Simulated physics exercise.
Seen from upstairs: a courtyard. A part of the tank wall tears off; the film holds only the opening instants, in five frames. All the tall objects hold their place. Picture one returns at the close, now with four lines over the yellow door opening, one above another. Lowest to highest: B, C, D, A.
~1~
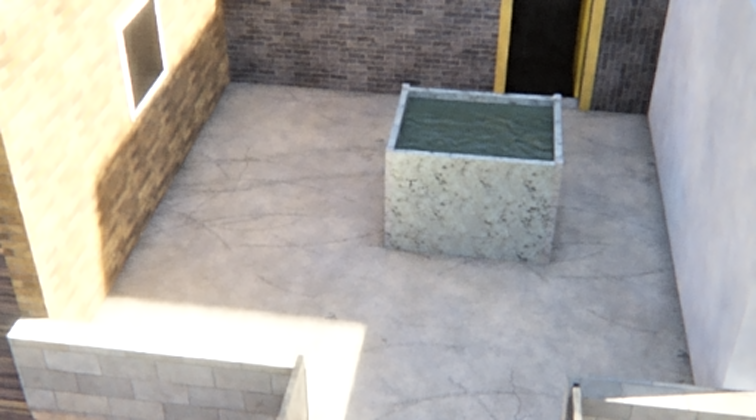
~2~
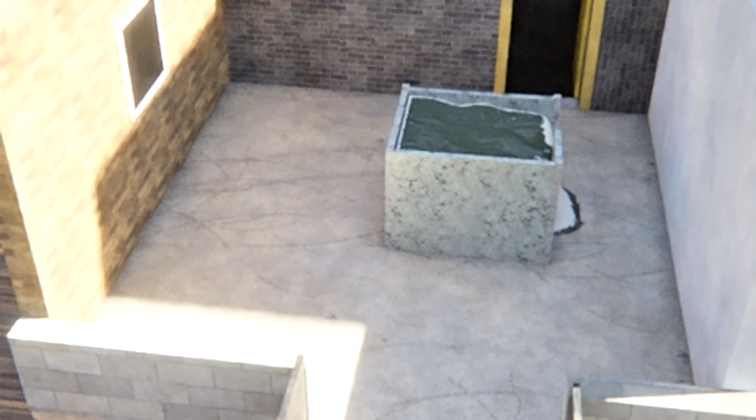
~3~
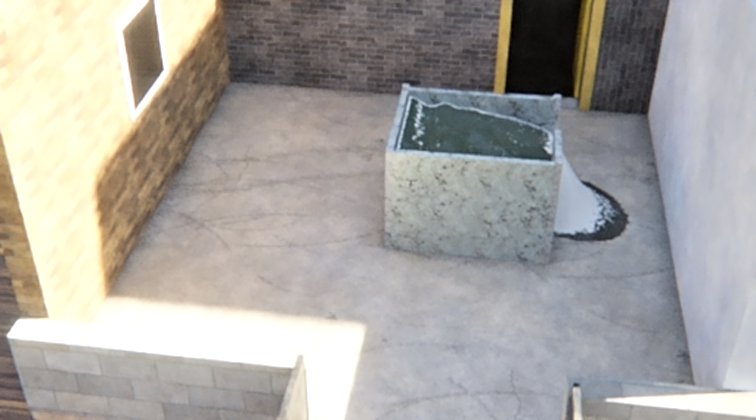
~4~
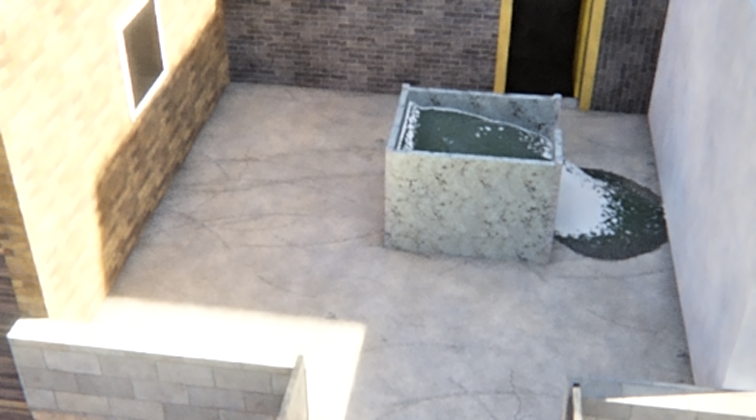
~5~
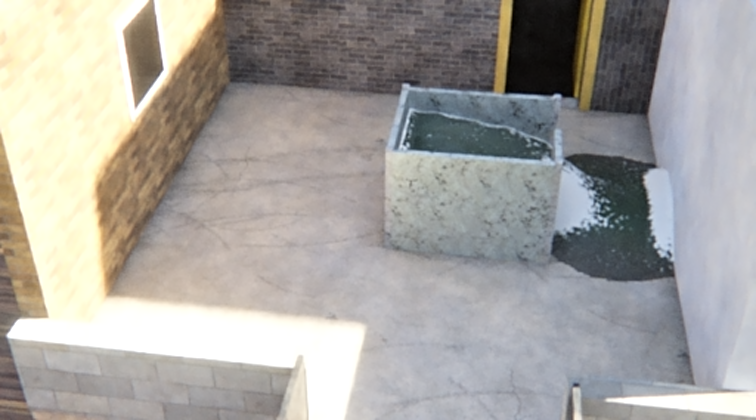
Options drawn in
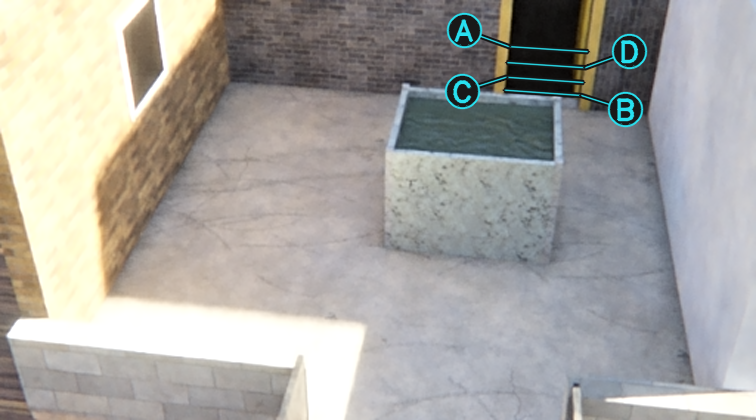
A walled courtyard with a pale, cracked floor is seen from above by a camera that stays still, with sunlit brick and a window at left, a yellow-framed doorway at the back and a whitish wall at right. A mottled grey-green tank of dark green water stands right of centre. White, foaming water pours from its right side, the level inside drops, and a dark puddle spreads to the right-hand wall.
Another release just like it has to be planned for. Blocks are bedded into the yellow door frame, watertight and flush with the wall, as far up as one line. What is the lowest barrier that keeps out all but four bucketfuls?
Use mark B.
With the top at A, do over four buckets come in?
No.
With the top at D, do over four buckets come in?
No, that is safe.
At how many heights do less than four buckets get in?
All of them.
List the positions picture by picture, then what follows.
In the first picture, water in the tank at rest, its middle at (477, 131); foot of the yellow doorway at (541, 106); open gate at (439, 354).
In the second picture, 1 % of the ground under water, visible out to (566, 228).
In the third picture, 3 % of the ground under water, visible out to (615, 226).
In the fourth picture, 6 % of the ground under water, visible out to (660, 202).
In the fifth picture, 9 % of the ground under water, visible out to (654, 168).
In cyan, A at (548, 49); B at (543, 92); C at (544, 79); D at (546, 65); from the bottom up B, C, D, A.
With A, nothing gets over.
With B, a splash gets over, under a bucket.
With C, nothing gets over.
With D, nothing gets over.
